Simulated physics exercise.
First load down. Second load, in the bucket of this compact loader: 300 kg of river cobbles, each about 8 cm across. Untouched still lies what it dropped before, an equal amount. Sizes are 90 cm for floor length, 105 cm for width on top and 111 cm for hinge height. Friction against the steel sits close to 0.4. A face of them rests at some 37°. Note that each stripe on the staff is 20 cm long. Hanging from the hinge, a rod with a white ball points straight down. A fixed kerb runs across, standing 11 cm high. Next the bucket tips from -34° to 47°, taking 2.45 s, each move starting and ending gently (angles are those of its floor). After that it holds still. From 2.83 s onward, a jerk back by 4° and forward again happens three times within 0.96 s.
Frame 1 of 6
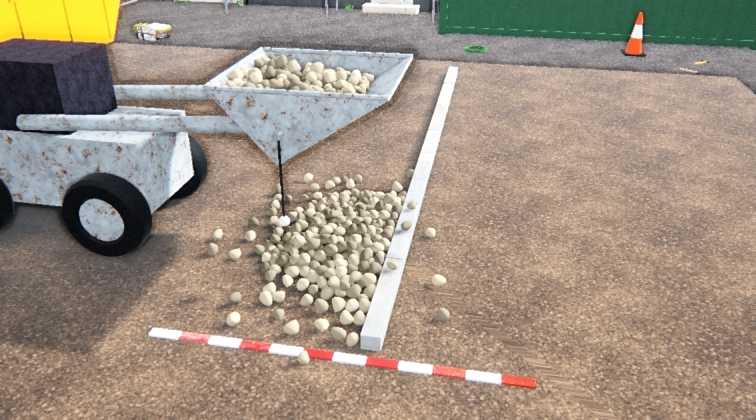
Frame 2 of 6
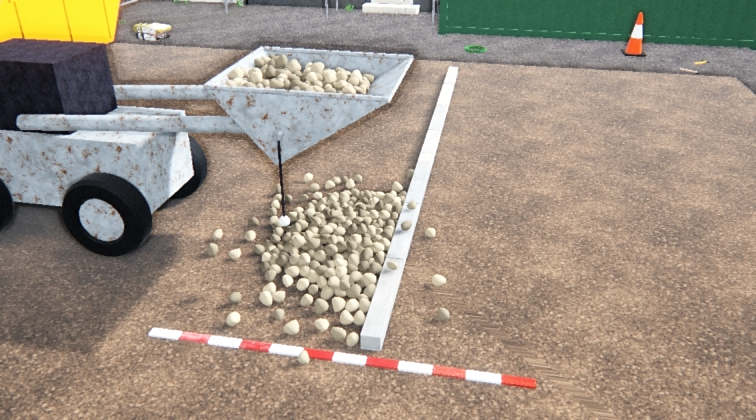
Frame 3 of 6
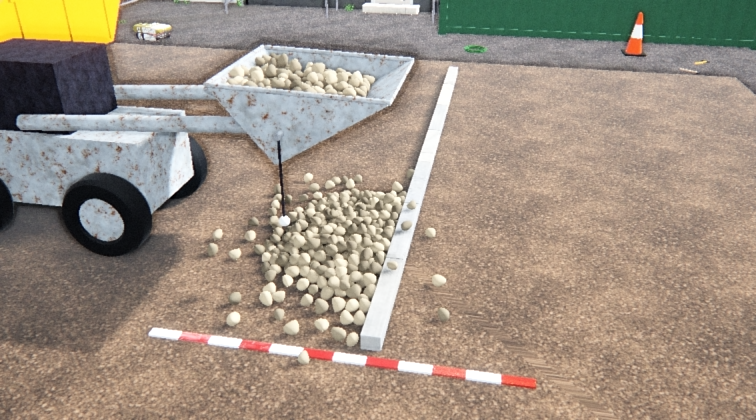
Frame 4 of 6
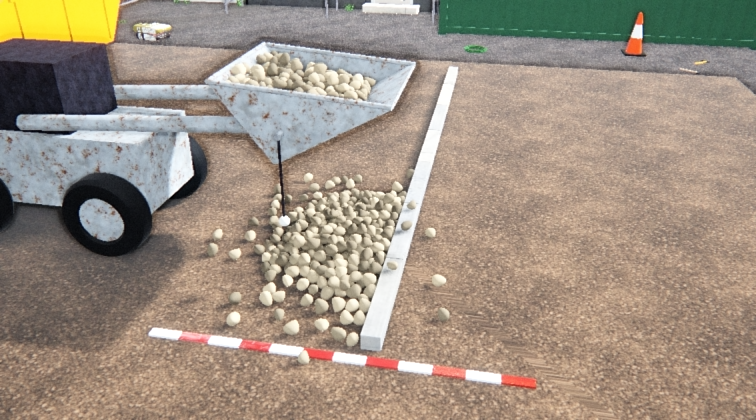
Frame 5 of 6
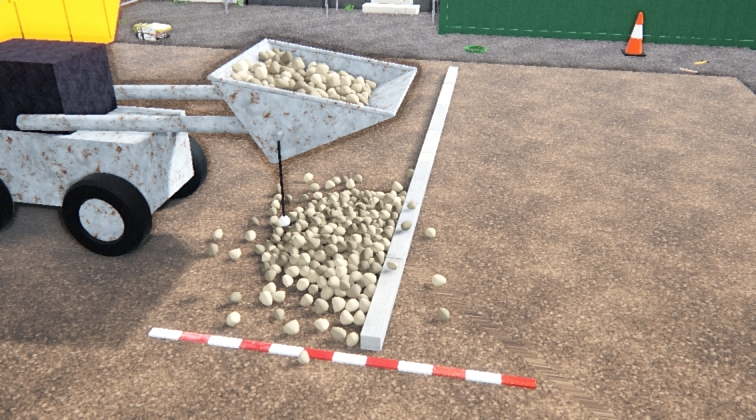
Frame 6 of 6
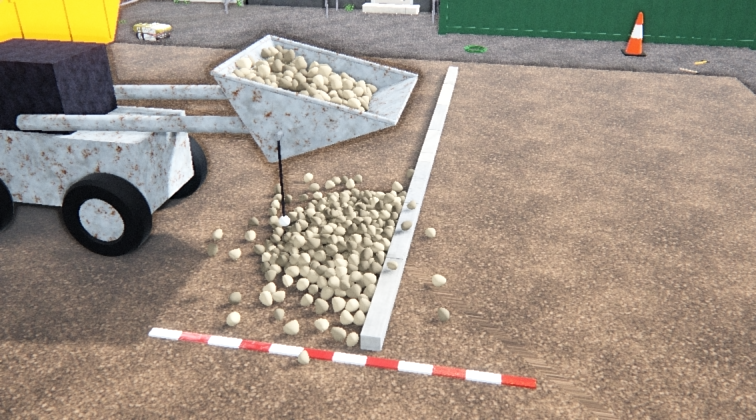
The loader's rusty bucket, full of pale round stones, slowly tilted a little, its front edge dipping on the right, while the heap of stones beside the kerb below lay still.
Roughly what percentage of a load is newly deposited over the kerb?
Around 63 per cent of a load is newly deposited there.
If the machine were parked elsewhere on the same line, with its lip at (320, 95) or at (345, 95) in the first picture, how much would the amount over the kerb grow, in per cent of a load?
Around 10 and 20 percent respectively.
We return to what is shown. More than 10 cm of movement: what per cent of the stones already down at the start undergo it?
Some 0 percent, give or take.
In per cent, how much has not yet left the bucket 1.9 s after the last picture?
Roughly 0 per cent remains inside.
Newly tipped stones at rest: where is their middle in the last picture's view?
Roughly at pixel (427, 242).
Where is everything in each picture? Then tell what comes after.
In the first frame, the bucket is at -34°, its lip at (389, 99); the top of the load is at (286, 66). The earlier load is highest near (343, 226), 19 cm above ground level, 99 % on this side of the kerb, 1 % over the kerb.
The second frame shows lip at (389, 100), floor tilted -33°, highest stones at (287, 66).
The third frame shows lip at (390, 103), floor tilted -32°, highest stones at (283, 64).
In the fourth frame, the bucket is at -29°, its lip at (392, 108); the top of the load is at (282, 62).
The fifth frame shows lip at (394, 115), floor tilted -26°, highest stones at (278, 60).
The sixth frame shows lip at (395, 123), floor tilted -22°, highest stones at (281, 57).
Then, 1.2 s after the last picture the floor is at 34°; in per cent of one load, 81 in the bucket, 115 on this side of the kerb, 4 over the kerb; the foremost stones are at (424, 250).
Then, 1.9 s after the last picture the floor is at 47°; in per cent of one load, 0 in the bucket, 143 on this side of the kerb, 57 over the kerb; the foremost stones are at (529, 265).
Then, 3.6 s after the last picture the floor is at 47°; in per cent of one load, 0 in the bucket, 136 on this side of the kerb, 64 over the kerb; the foremost stones are at (576, 256).
Then, 6.2 s after the last picture the floor is at 47°; in per cent of one load, 0 in the bucket, 136 on this side of the kerb, 64 over the kerb; the foremost stones are at (576, 256). Net gain over the kerb, 63.
